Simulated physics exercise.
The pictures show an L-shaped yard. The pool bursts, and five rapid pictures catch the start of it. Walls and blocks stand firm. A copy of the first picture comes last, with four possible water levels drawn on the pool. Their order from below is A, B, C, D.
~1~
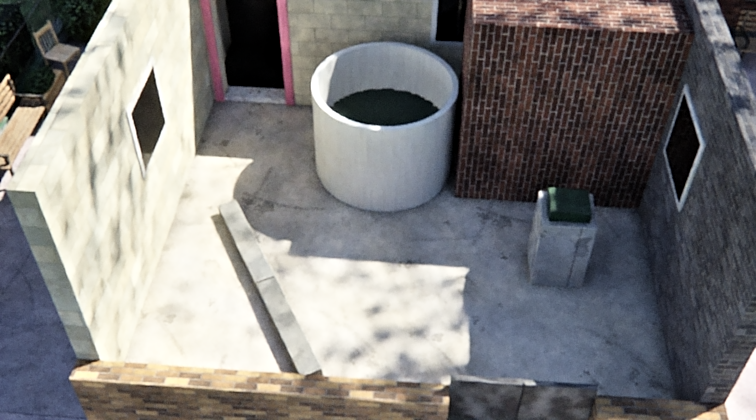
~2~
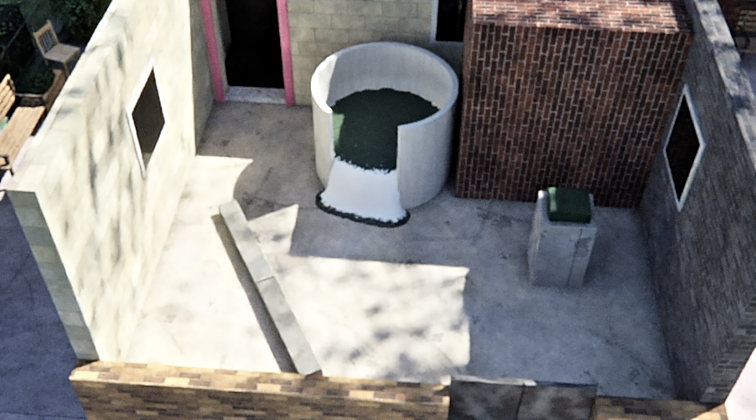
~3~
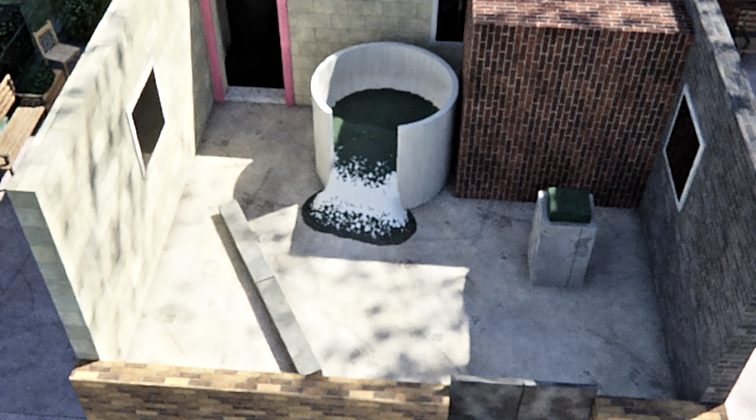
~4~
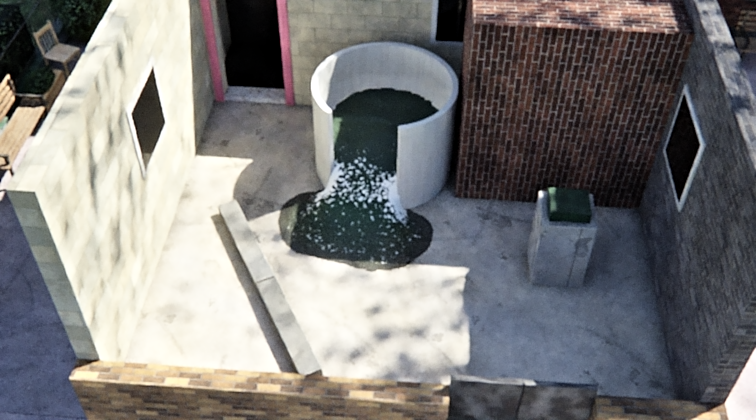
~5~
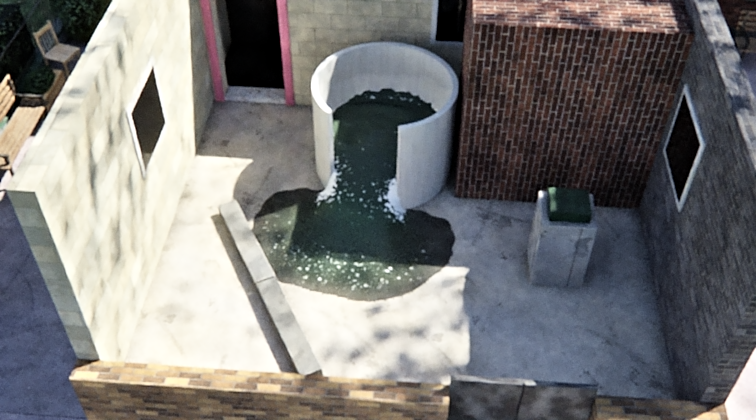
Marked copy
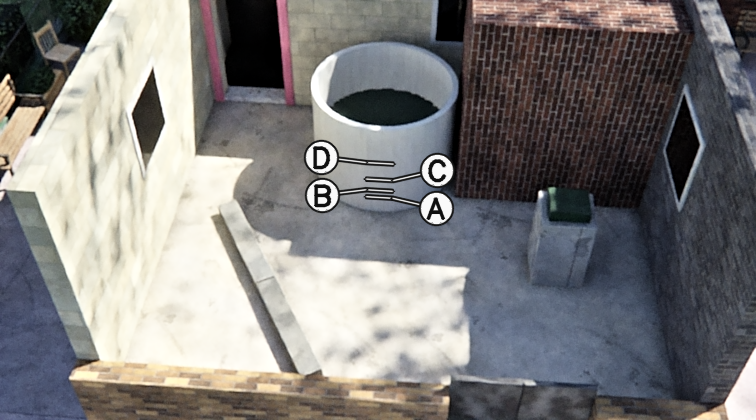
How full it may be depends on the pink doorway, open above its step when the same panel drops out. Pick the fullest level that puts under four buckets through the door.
Take D.
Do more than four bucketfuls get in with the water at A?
No, that is safe.
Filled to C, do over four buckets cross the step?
No.
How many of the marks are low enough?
All four.
On the marked copy, A at (379, 197); B at (379, 190); C at (379, 179); D at (379, 163); from the bottom up A, B, C, D.
With A, nothing gets over.
With B, nothing gets over.
With C, nothing gets over.
With D, a splash gets over, under a bucket.
